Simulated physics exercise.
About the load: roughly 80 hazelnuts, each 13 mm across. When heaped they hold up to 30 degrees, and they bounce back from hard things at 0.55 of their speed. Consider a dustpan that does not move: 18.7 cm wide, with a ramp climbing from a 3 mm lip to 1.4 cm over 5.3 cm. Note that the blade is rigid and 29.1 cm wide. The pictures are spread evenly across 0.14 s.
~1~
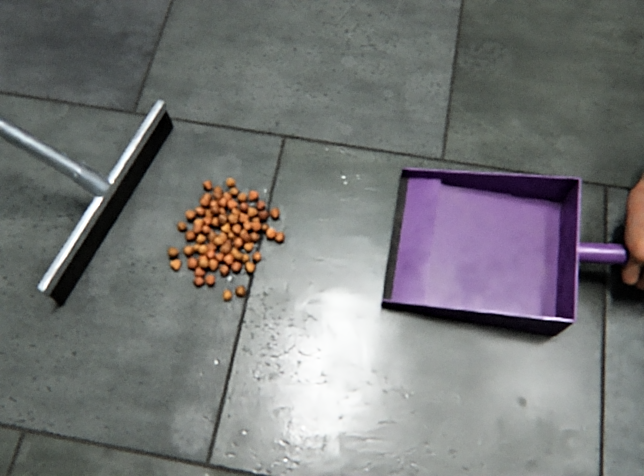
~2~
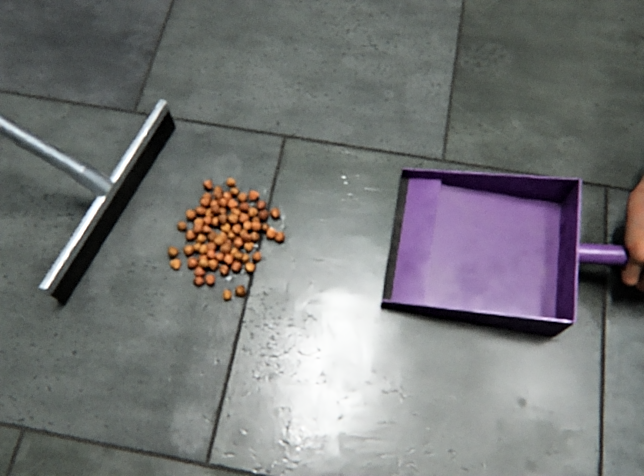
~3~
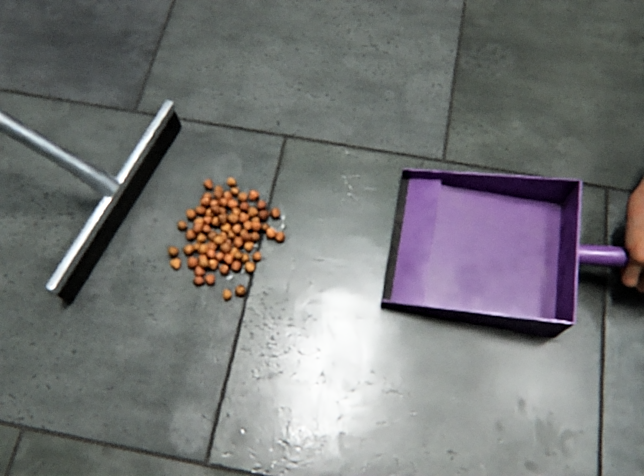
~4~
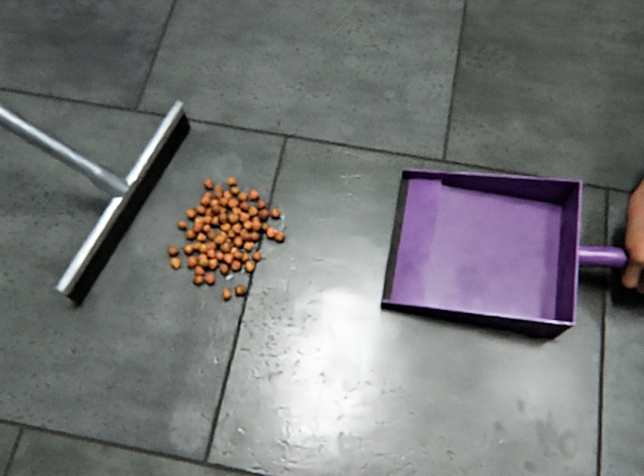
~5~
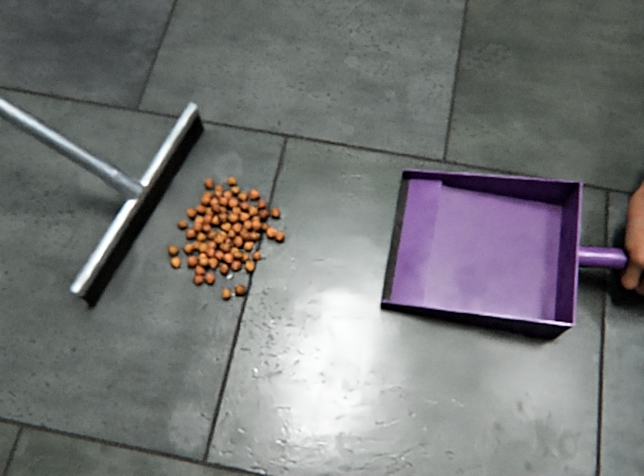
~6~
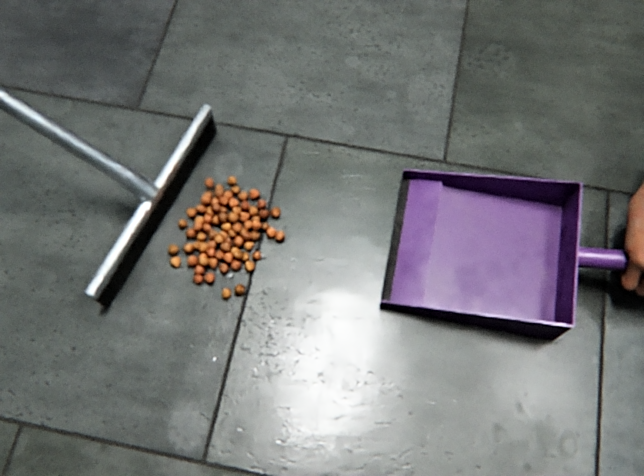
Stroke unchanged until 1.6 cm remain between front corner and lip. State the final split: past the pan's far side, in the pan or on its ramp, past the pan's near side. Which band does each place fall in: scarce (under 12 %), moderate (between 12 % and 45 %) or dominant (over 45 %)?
Far side: Scarce; pan: Moderate; near side: Moderate.
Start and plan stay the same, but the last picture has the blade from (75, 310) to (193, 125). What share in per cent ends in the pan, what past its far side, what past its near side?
Pan 10; far 0; near 60.
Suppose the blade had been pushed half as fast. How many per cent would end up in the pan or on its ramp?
About 5 per cent.
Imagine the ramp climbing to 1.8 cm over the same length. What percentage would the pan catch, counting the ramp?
With that ramp, near 15 per cent.
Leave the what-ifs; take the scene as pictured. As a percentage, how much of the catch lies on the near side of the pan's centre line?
Roughly 70 per cent.
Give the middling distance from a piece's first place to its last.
That distance is close to 24 cm.
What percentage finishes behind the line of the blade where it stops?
Estimate: Around 0 %.
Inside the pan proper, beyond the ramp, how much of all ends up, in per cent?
Estimate: Near 0 per cent of all.
Then, 0.18 s after the last picture, middle of the blade 18 cm from the lip; 0 % over the lip, far side 0 %, near side 25 %.
Then, 0.31 s after the last picture, middle of the blade 9 cm from the lip; 0 % over the lip, far side 0 %, near side 35 %.
Then, 0.56 s after the last picture, middle of the blade 5 cm from the lip; 20 % over the lip, far side 0 %, near side 40 %.
In the end, far side 0 %, pan 15 %, near side 40 %, in front of the lip or behind the blade 45 %.
